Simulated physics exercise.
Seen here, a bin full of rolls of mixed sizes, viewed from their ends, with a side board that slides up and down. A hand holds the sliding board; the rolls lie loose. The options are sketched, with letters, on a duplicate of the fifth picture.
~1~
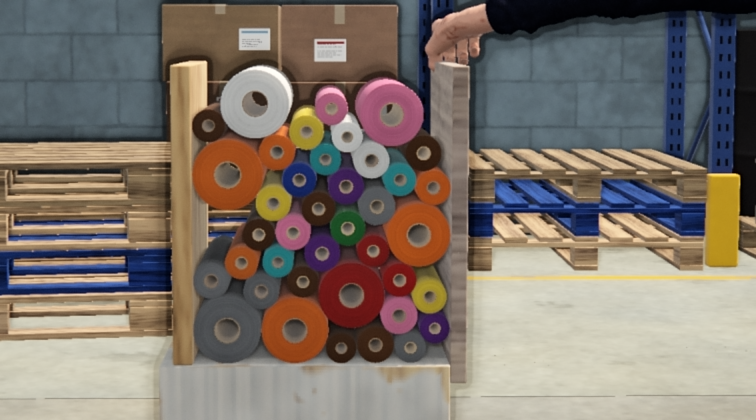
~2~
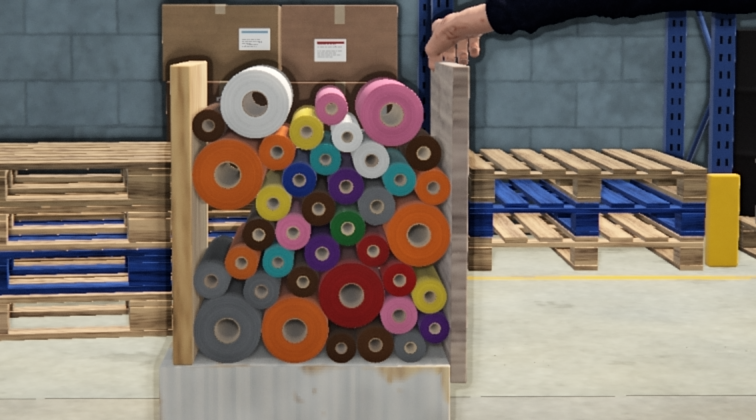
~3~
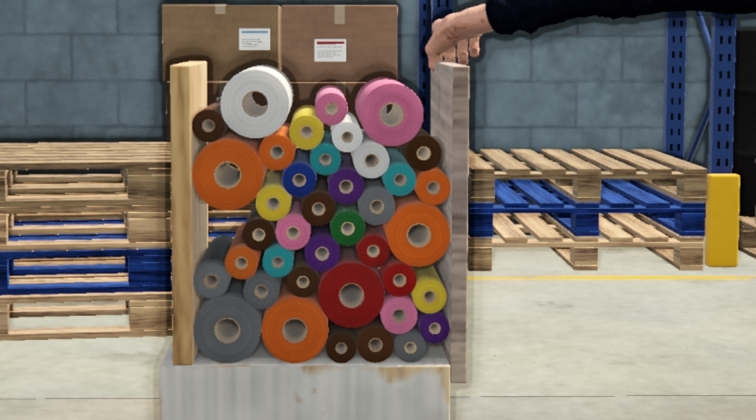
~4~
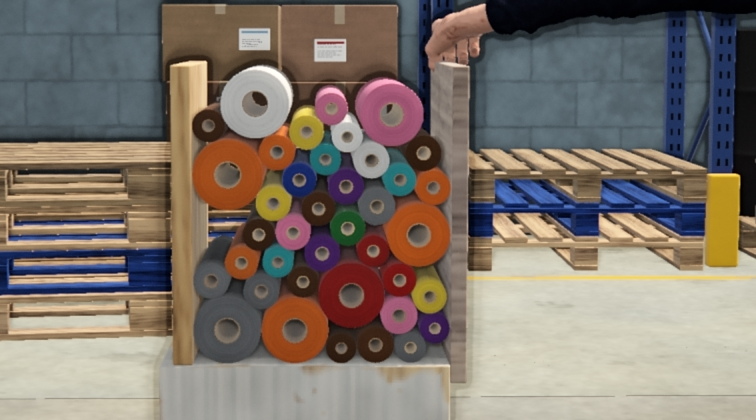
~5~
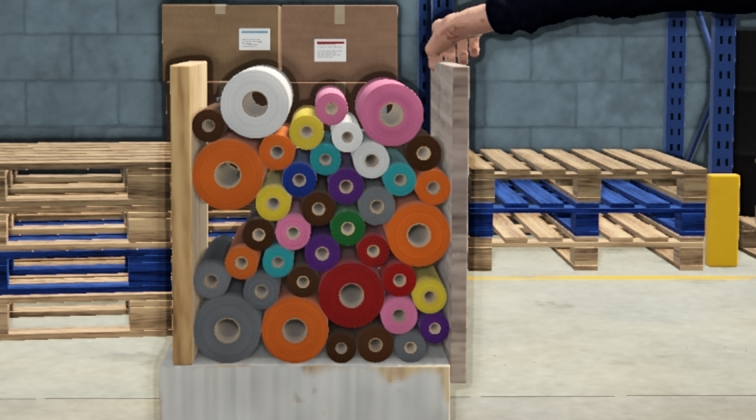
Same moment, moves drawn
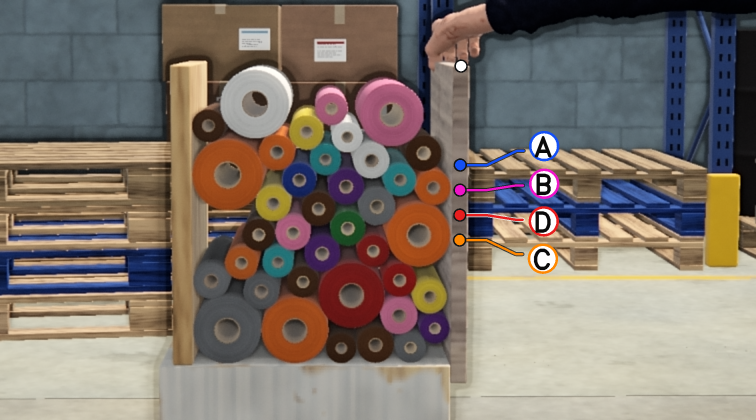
Nothing visibly moves in this warehouse, seen level from the front by a still camera, with grey block walls, wooden and blue pallets, and cardboard boxes behind. Loose rolls of mixed sizes show their round ends, white and pink on top, orange at both sides, red low down, grey at lower left. A dark-sleeved hand stays on top of the right side board throughout.
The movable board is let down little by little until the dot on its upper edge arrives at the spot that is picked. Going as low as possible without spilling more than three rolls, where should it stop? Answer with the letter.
At most to B.
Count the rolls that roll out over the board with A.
At A the number is none.
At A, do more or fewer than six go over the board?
It loses fewer than six.
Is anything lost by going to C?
Yes, at C.
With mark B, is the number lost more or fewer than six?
At B, fewer than six.
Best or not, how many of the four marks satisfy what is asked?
The number is two.
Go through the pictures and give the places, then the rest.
In the first picture, a grey roll (227, 330); a purple roll (435, 328); a red roll (399, 280).
In the second picture, a red roll (399, 280); an orange roll (242, 263).
In the third picture, a brown roll (259, 234); a purple roll (346, 187).
In the fourth picture, a white roll (371, 160); a yellow roll (306, 132).
In the fifth picture, side board (447, 210); a grey roll (227, 330); a purple roll (435, 328).
On the marked copy, A at (460, 165); B at (460, 190); C at (460, 240); D at (460, 215); the white dot at (461, 66).
Following B. Soon after the start, top of the board (451, 121).
Later, top of the board (451, 186).
In the end, top of the board (451, 190), none out over the board.
As for the rest, A none out over the board; C more than three out over the board; D more than three out over the board.
